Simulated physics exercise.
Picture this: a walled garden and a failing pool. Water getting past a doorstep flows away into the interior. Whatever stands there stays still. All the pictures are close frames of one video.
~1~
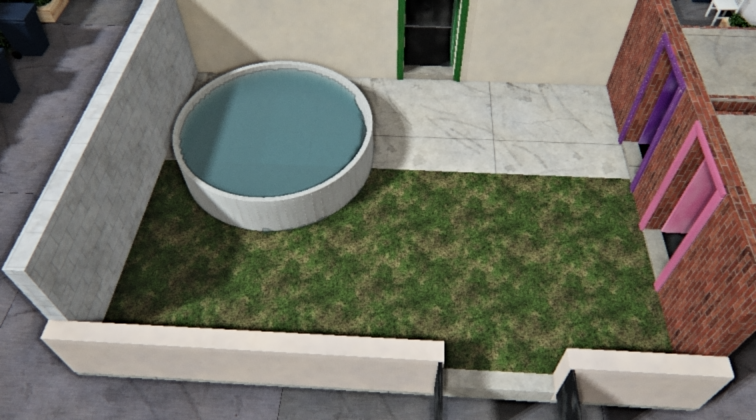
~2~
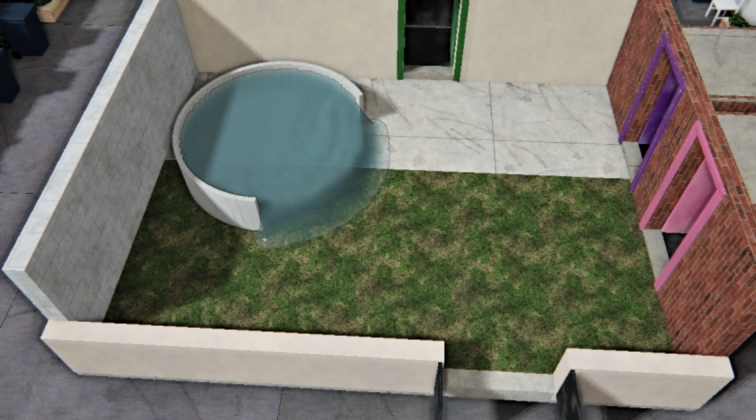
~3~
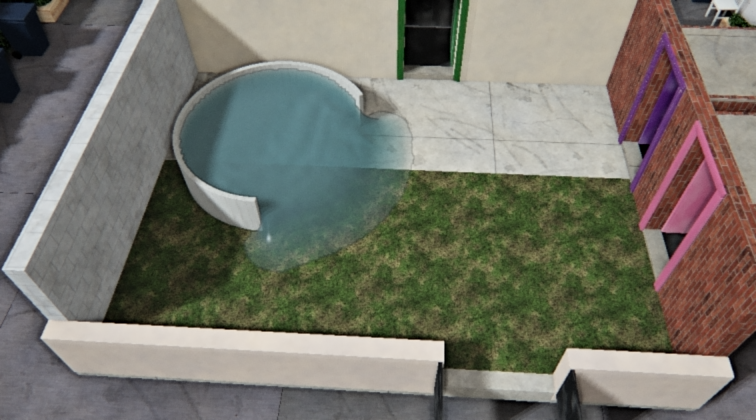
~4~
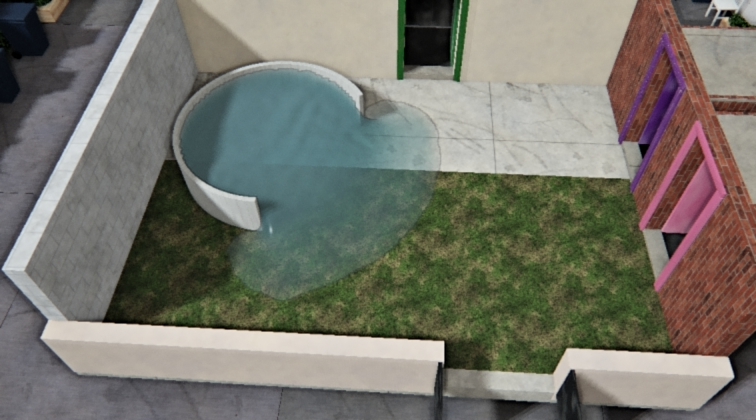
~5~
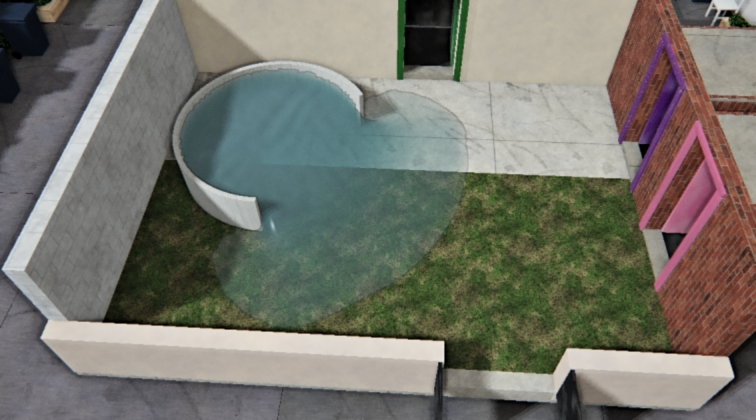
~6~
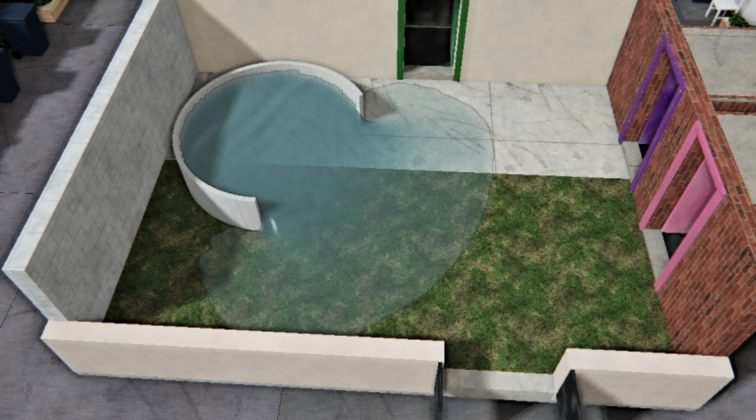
A round pool in a walled garden lost the front right part of its wall, and water poured out through the gap, spreading steadily across the grass and the pale paving.
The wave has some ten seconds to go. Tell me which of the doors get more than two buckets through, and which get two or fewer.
Result: Green door: Does not overshoot; purple door: Overshoots; pink door: Overshoots.
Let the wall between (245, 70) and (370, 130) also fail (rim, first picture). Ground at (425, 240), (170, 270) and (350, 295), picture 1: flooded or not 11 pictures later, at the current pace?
The first spot is spared, the second spared, the third spared.
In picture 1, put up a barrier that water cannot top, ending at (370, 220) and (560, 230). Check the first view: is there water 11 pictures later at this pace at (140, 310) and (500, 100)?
The first point ends up spared and the second ends up swamped.
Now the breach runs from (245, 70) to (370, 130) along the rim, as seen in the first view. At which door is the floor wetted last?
Last comes the pink-painted one.
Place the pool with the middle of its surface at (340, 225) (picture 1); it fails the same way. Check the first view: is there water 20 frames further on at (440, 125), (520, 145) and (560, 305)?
I'd call them still dry, watered and watered, in the order asked.
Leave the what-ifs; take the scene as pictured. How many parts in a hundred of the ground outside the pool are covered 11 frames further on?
Around 70 percent of it.
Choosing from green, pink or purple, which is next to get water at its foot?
It would be the one in green.
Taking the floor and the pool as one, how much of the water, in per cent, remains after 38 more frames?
My figure is close to 84 percent.
A moment on, water covers 55 % of the floor; the green door wet at the sill, nothing in, the purple door not reached, the pink door not reached.
Next, water covers 70 % of the floor; the green door wet at the sill, nothing in, the purple door under two buckets in, the pink door not reached.
Then, water covers 85 % of the floor; the green door wet at the sill, nothing in, the purple door far over two buckets in, the pink door over two buckets in.
Later, water covers 90 % of the floor; the green door wet at the sill, nothing in, the purple door far over two buckets in, the pink door far over two buckets in.
In the end, water covers 100 % of the floor; the green door wet at the sill, nothing in, the purple door far over two buckets in, the pink door far over two buckets in.
